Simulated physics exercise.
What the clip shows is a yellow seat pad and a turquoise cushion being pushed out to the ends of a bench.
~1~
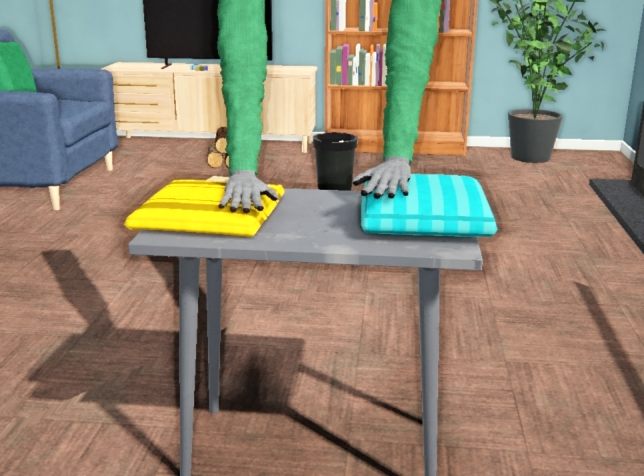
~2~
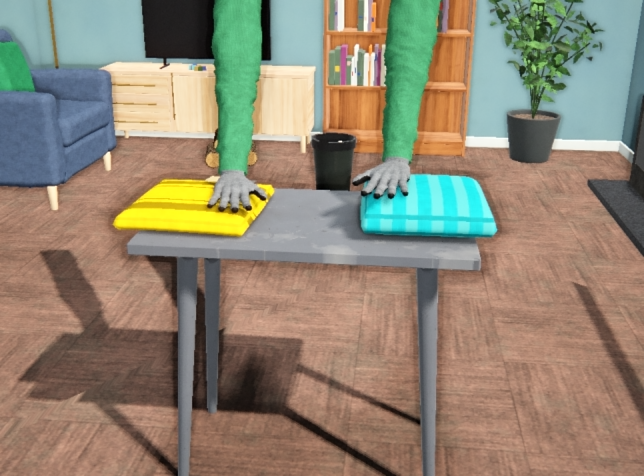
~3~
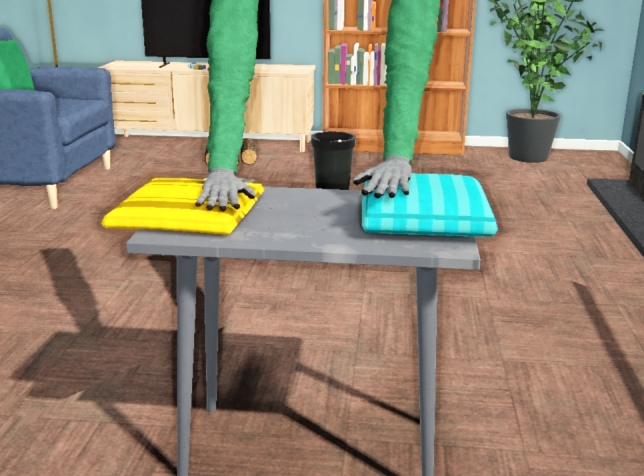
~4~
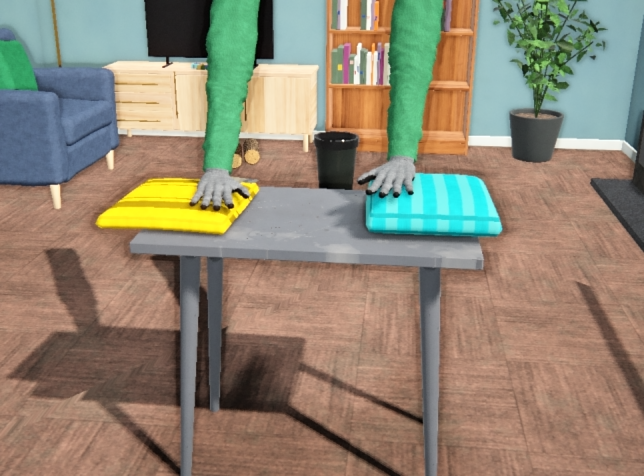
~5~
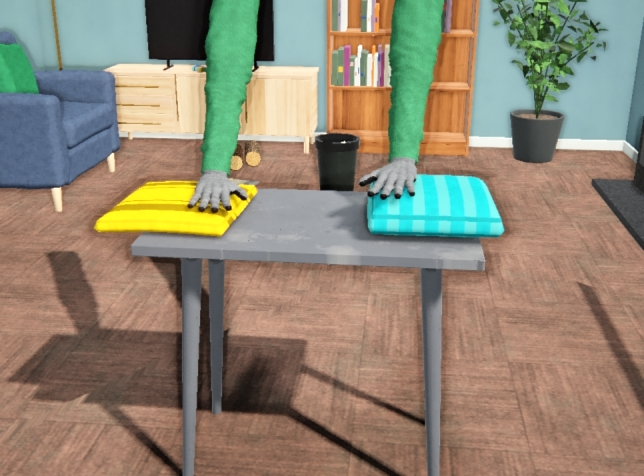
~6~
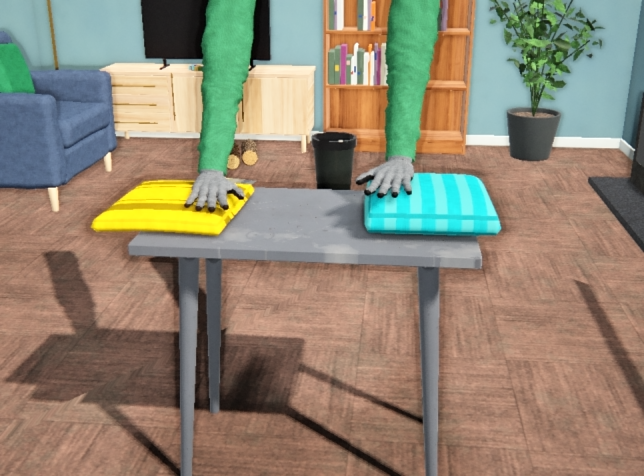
The clip opens on two green-sleeved arms with gray hands resting on a yellow cushion at the left and a turquoise cushion at the right of a gray table. The left hand slides the yellow cushion leftward, further past the table's edge, then shifts it only slightly, while the turquoise one barely moves.
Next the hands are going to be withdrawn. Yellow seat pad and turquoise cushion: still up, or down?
My prediction: Yellow seat pad: Still there; turquoise cushion: Still there.
Then, 0.62 s after the last picture, seat pad lying still; cushion lying still.
At rest, seat pad lying still; cushion lying still. The yellow seat pad remains on top and the turquoise cushion holds its place.
